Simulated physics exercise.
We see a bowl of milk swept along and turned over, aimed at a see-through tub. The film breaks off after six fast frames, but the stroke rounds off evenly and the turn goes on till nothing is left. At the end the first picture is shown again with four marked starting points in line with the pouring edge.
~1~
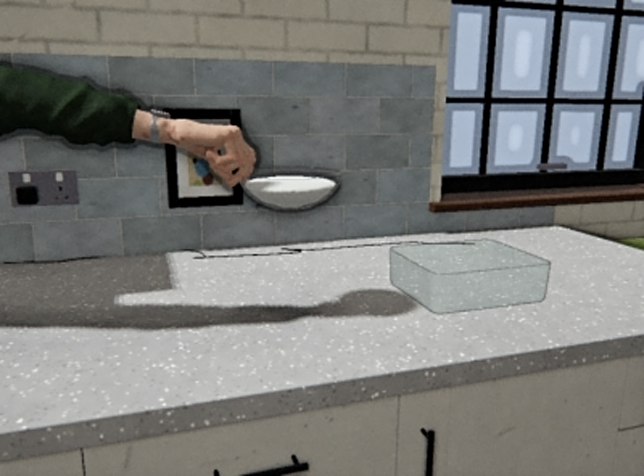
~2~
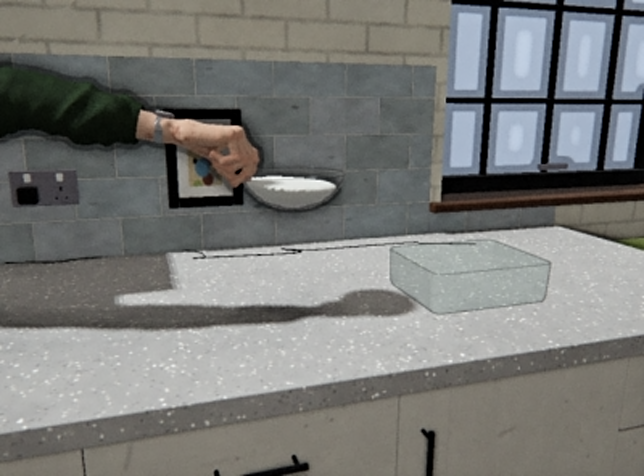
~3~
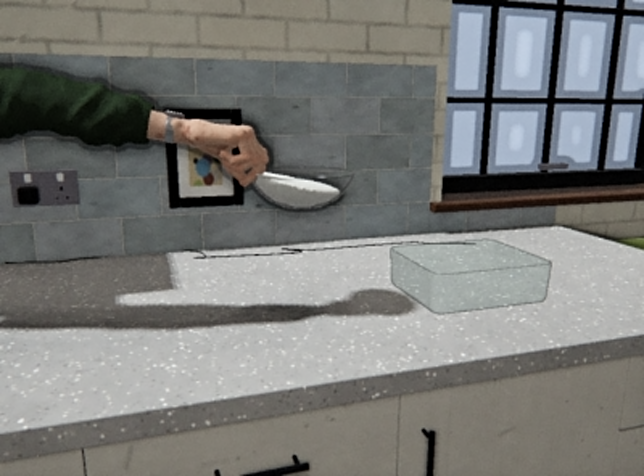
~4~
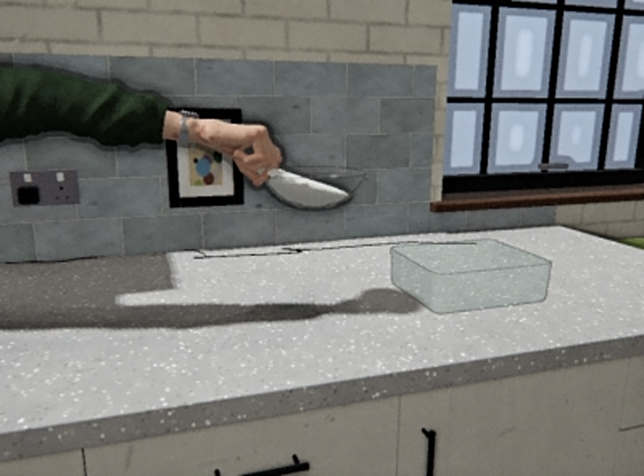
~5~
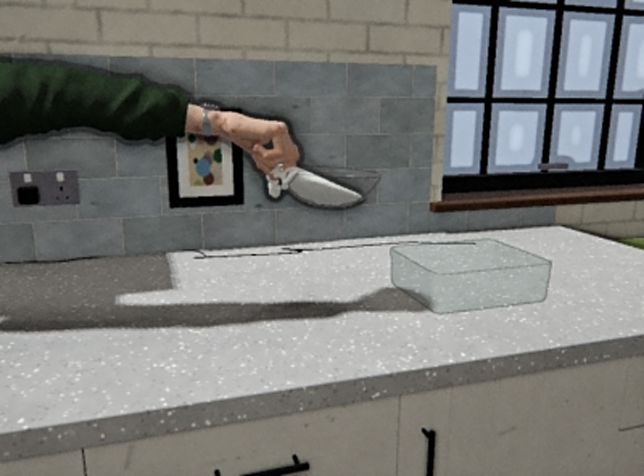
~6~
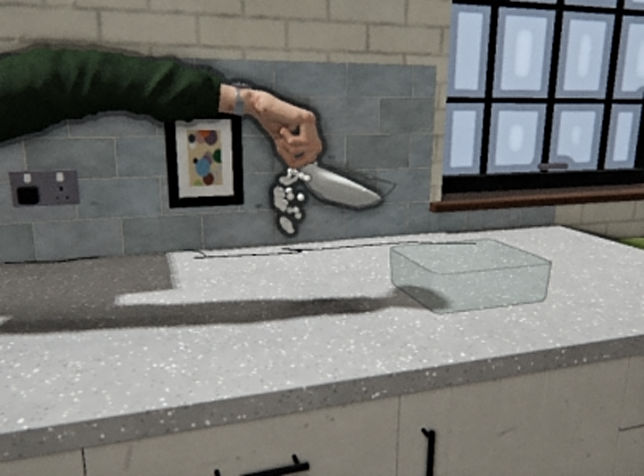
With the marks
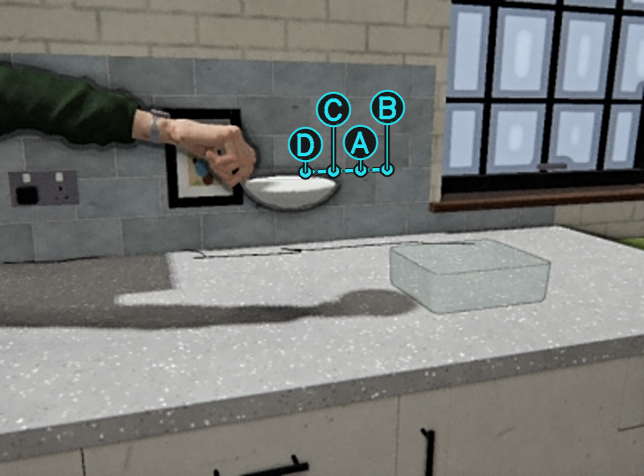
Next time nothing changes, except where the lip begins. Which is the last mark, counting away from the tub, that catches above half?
The answer is place D.
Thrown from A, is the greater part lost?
No.
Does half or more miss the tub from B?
No, that is safe.
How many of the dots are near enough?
All of them.
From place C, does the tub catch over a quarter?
Yes.
On the marked copy, A at (360, 170); B at (387, 169); C at (333, 171); D at (305, 172).
If A is chosen, about 64 % lands in the tub, 10 % falls short and 26 % goes beside or beyond.
If B is chosen, about 77 % lands in the tub, 16 % falls short and 8 % goes beside or beyond.
If C is chosen, about 67 % lands in the tub, 10 % falls short and 22 % goes beside or beyond.
If D is chosen, about 63 % lands in the tub, 23 % falls short and 14 % goes beside or beyond.
